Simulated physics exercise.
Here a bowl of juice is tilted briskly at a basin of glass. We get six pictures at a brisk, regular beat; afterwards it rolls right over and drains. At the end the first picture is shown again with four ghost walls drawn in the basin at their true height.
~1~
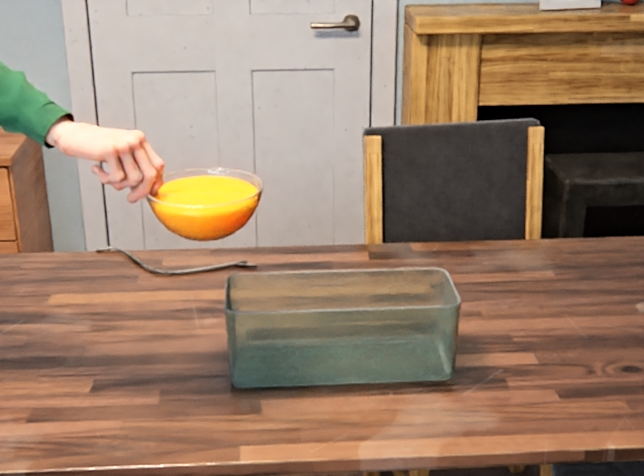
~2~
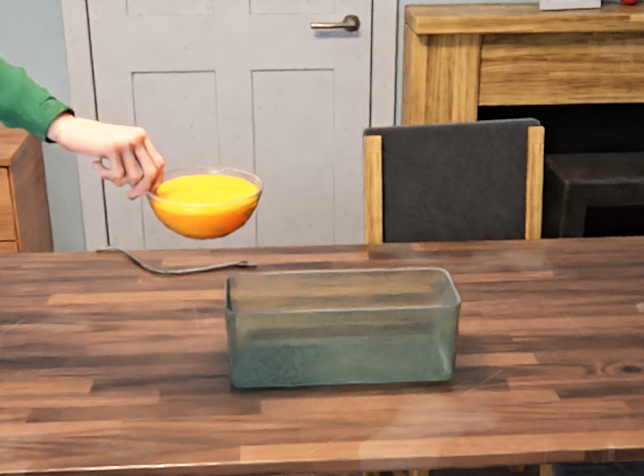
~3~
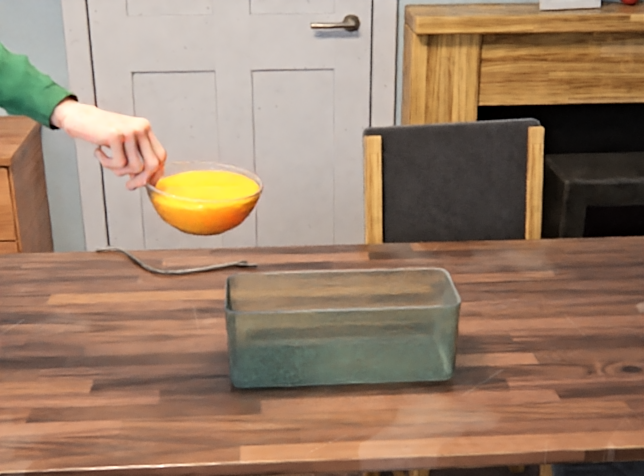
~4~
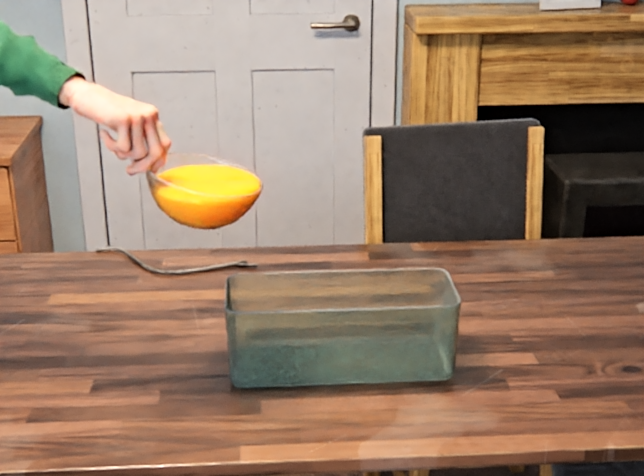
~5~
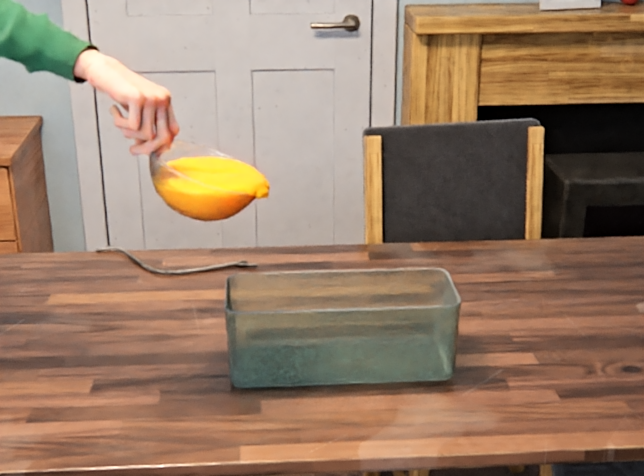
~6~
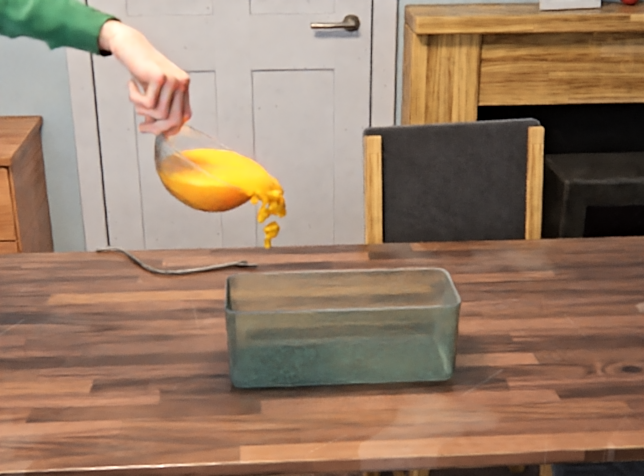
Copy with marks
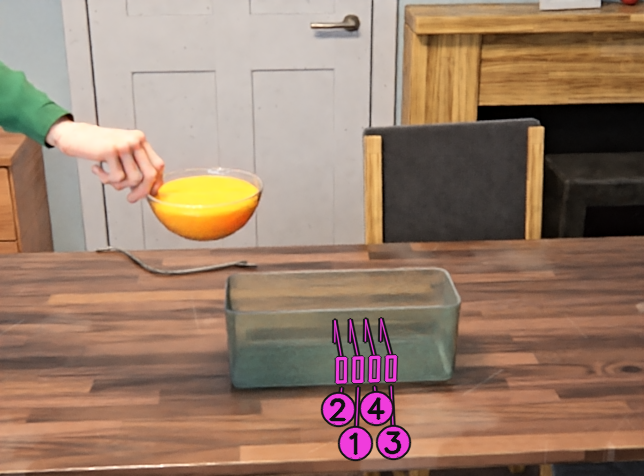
At a wooden table in a room with a pale door, a hand in a green sleeve holds a glass bowl of orange juice above and left of an empty-looking glass basin. The hand rises and tilts the bowl rightward, and juice slides over the lip, then drops in a short, broken stream.
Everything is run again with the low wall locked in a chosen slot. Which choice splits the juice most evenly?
Take 1.
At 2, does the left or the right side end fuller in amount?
The right side.
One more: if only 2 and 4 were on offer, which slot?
2 it is.
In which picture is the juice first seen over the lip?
In picture 4.
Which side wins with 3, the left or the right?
More ends on the left.
On the marked copy, 1 at (358, 387); 2 at (341, 387); 3 at (391, 386); 4 at (374, 386).
For slot 1, about 49 % ends left of the wall and 49 % right of it.
For slot 2, about 27 % ends left of the wall and 71 % right of it.
For slot 3, about 88 % ends left of the wall and 11 % right of it.
For slot 4, about 80 % ends left of the wall and 18 % right of it.
